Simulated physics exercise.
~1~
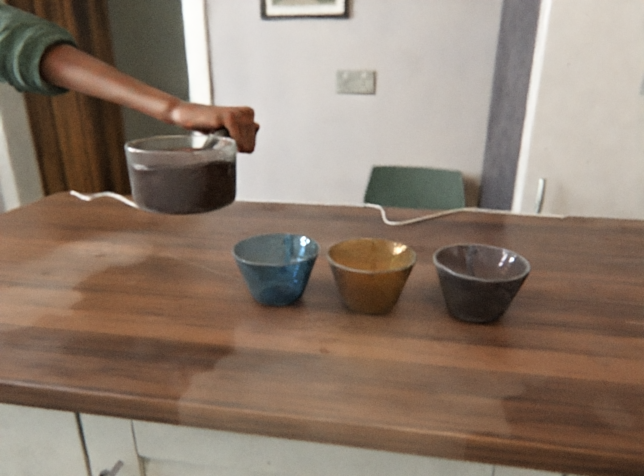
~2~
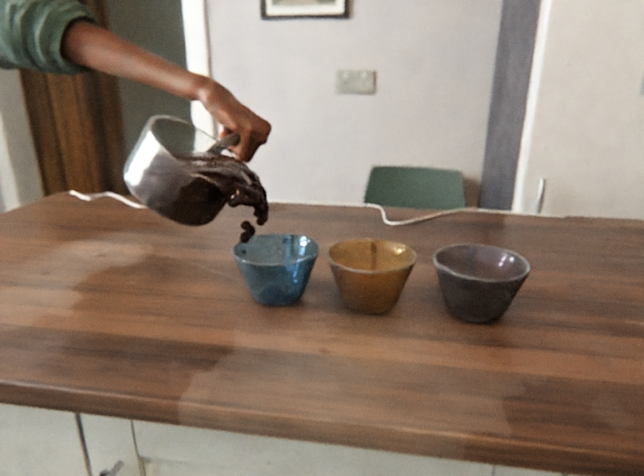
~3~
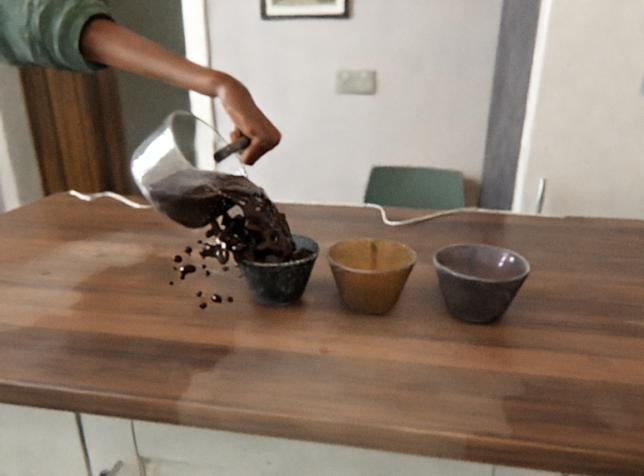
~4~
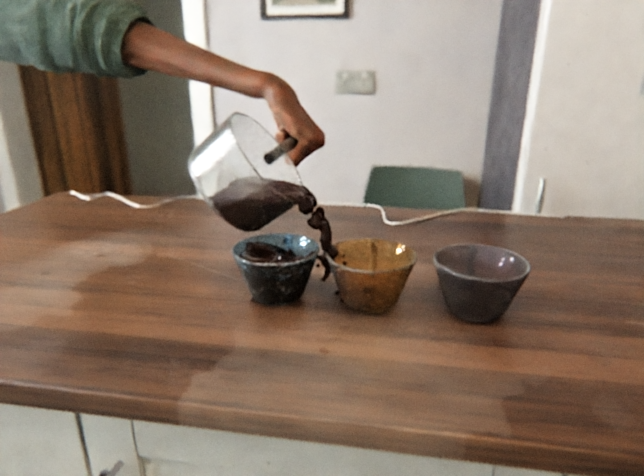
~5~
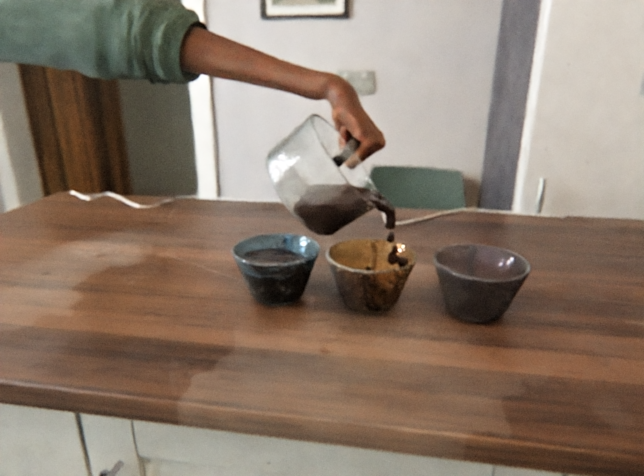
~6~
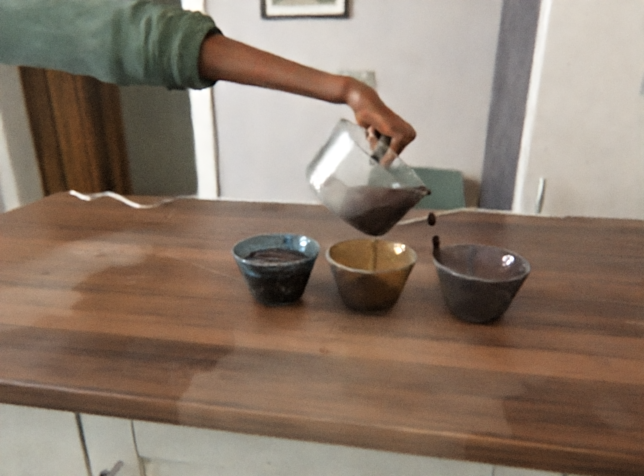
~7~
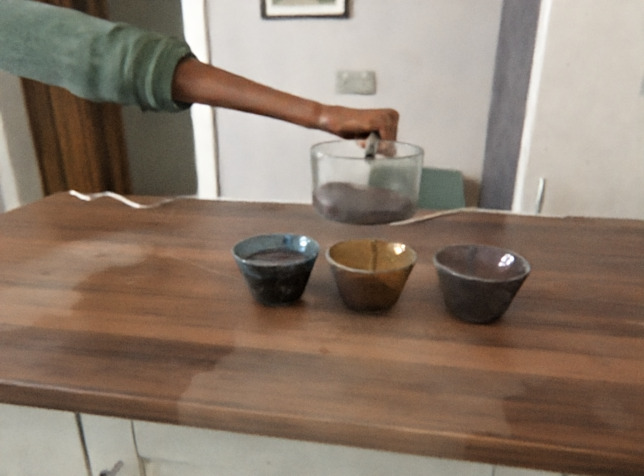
At the start, a hand from the left holds a clear saucepan of dark coffee above a wooden worktop, where three empty cups, blue, amber and dark grey, stand in a line. The hand tips the saucepan to the right, and coffee tumbles into the blue cup, with dark drops scattering beside it. Still tilted, the saucepan travels right, pouring into the amber cup. It moves on towards the grey cup, easing back as a last little coffee falls near its rim. Finally the saucepan is held level above the cups, with some coffee still inside.
